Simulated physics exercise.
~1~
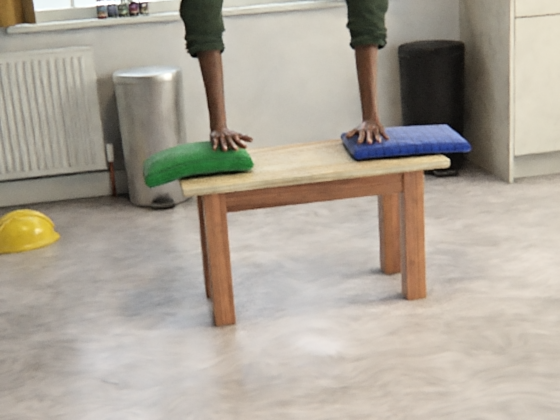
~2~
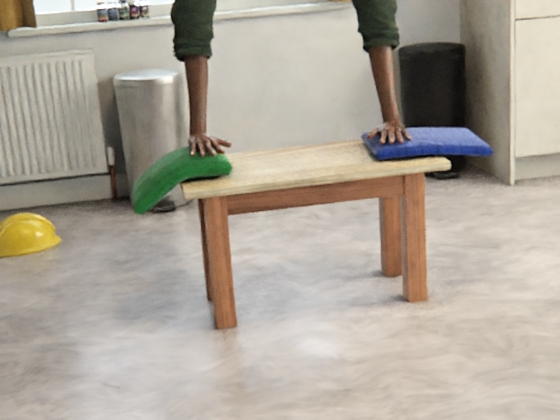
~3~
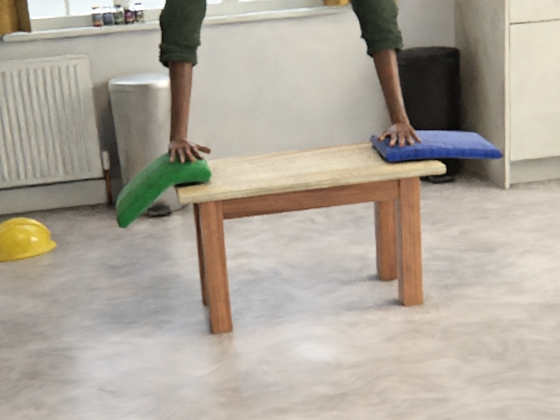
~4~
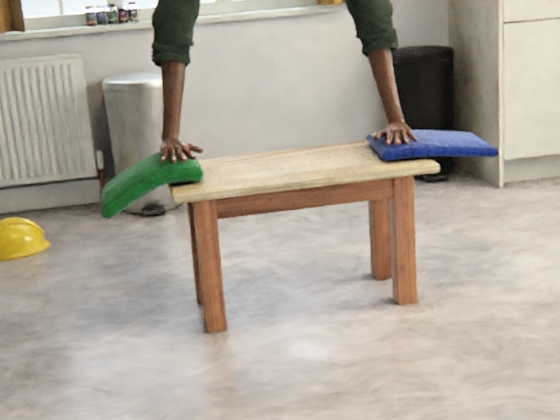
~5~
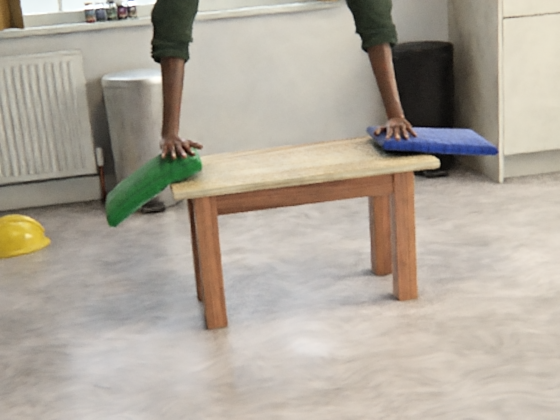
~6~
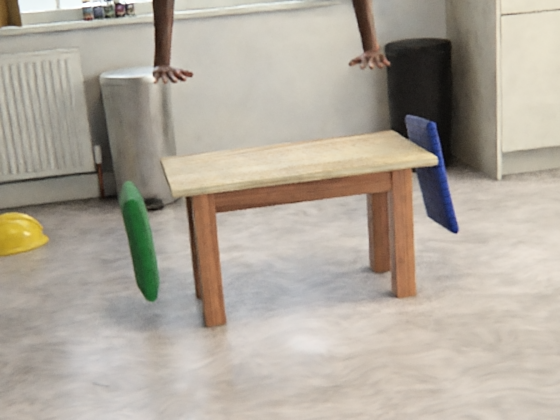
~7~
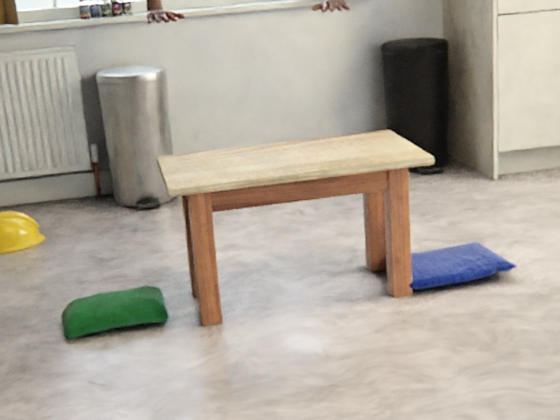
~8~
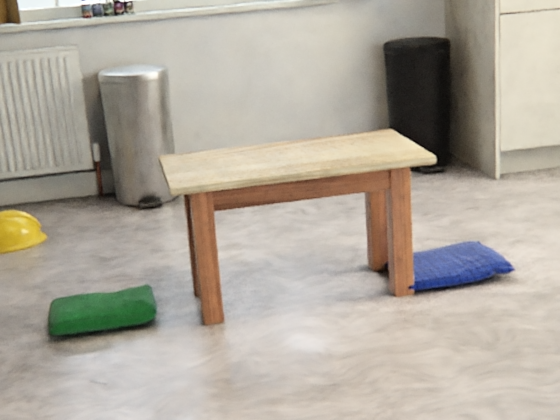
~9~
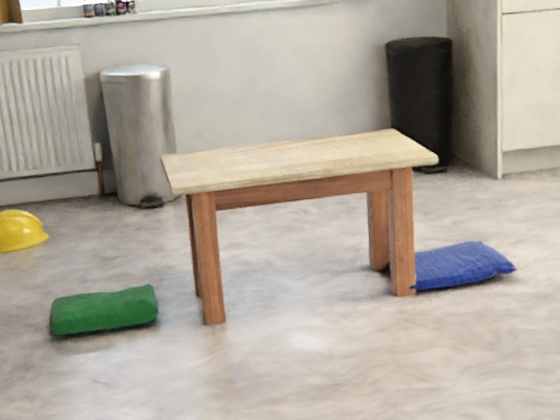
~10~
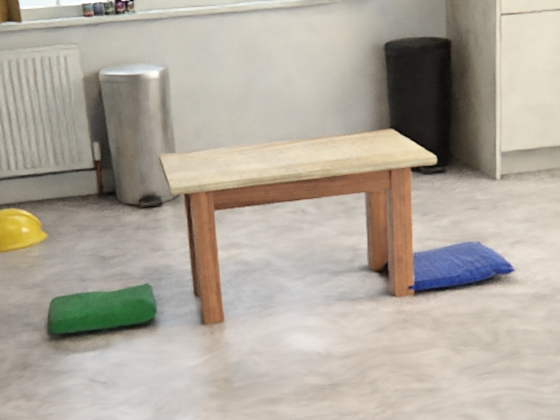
On a low table, two hands push green and blue cushions outward until both fall off.
